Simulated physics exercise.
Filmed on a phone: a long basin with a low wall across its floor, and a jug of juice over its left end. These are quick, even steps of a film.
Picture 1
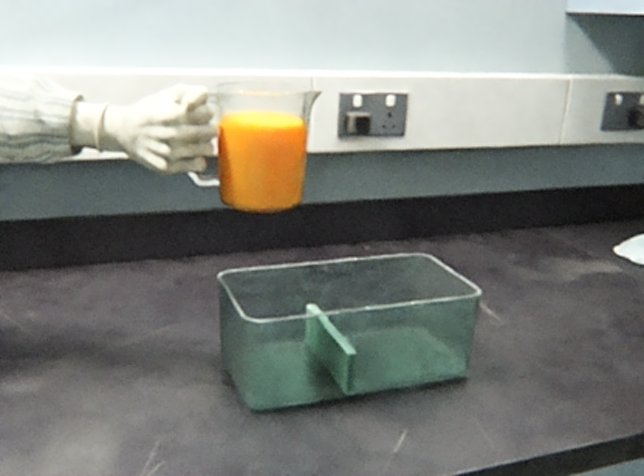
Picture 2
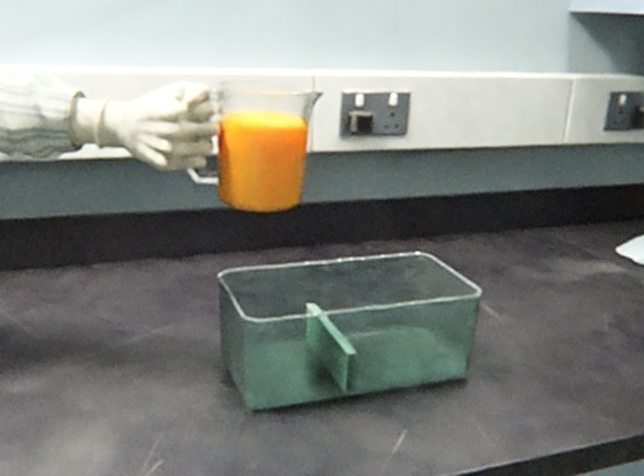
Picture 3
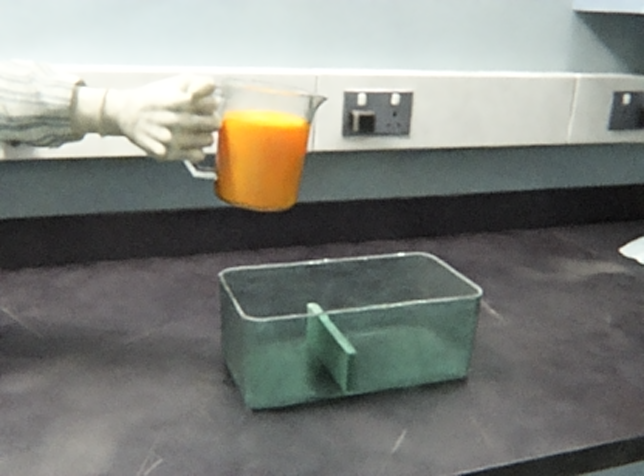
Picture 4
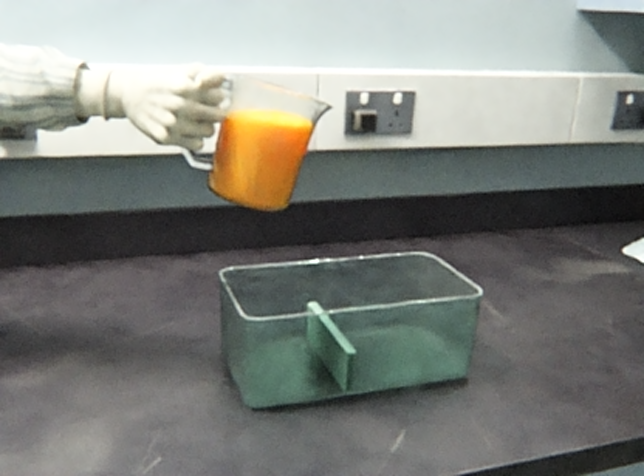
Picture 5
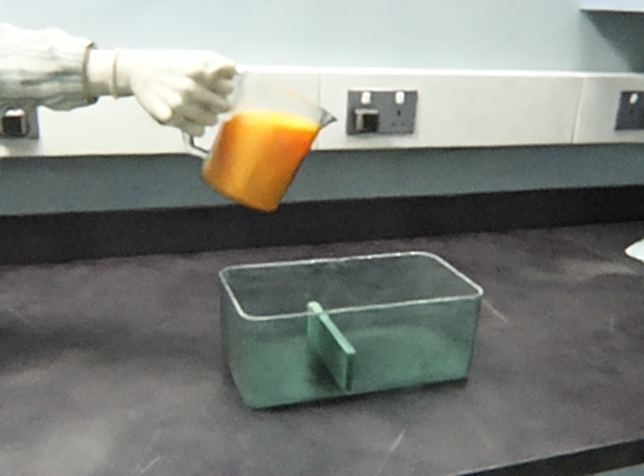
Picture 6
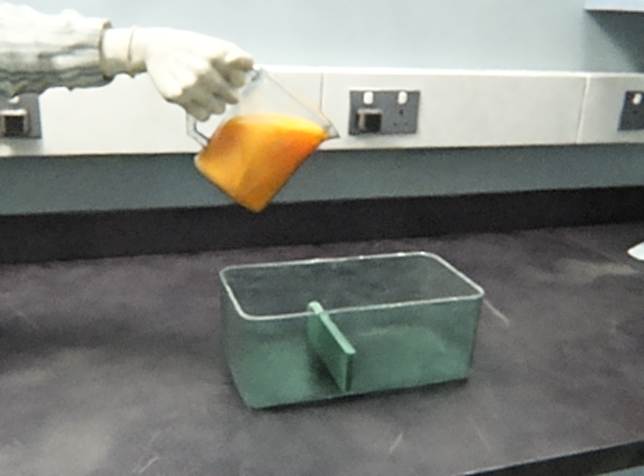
A gloved hand held a clear jug of orange juice above the left end of a long glass basin with a low wall inside, then tilted it steadily to the right.
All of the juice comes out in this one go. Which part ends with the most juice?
Most lies in the right-hand part.
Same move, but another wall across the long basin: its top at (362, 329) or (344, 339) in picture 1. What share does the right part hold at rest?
First some 30, then 75 per cent.
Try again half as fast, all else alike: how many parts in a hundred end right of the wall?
About 95 per cent.
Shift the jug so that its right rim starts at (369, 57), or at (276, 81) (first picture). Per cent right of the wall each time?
About 75 and 20 per cent.
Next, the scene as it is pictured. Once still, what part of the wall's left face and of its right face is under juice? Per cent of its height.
Some 0 per cent left and 40 right.
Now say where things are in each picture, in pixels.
In the first frame, it leans 0°; its right rim is at (322, 90); the juice meets the walls at (218, 119) and (302, 117); the long basin's rim runs from (231, 297) to (453, 273); the wall's top is at (330, 328).
In the second frame, it leans 2°; its right rim is at (324, 91); the juice meets the walls at (220, 117) and (302, 117).
In the third frame, it leans 7°; its right rim is at (328, 96); the juice meets the walls at (222, 116) and (305, 118).
In the fourth frame, it leans 15°; its right rim is at (333, 106); the juice meets the walls at (224, 118) and (309, 119).
In the fifth frame, it leans 26°; its right rim is at (337, 119); the juice meets the walls at (221, 126) and (316, 120).
In the sixth frame, it leans 38°; its right rim is at (340, 136); the juice meets the walls at (212, 137) and (326, 128).
A moment on, the tilt is 104° and 57 per cent is still to pour, 0 is left of the wall and 10 right of it.
Next, the tilt is 115° and 10 per cent is still to pour, 2 is left of the wall and 68 right of it.
Then the tilt is 115° and 0 per cent is still to pour, 3 is left of the wall and 90 right of it.
Later the tilt is 115° and 0 per cent is still to pour, 4 is left of the wall and 91 right of it.
At rest 4 per cent lies left of the wall, 91 right of it and 4 outside.
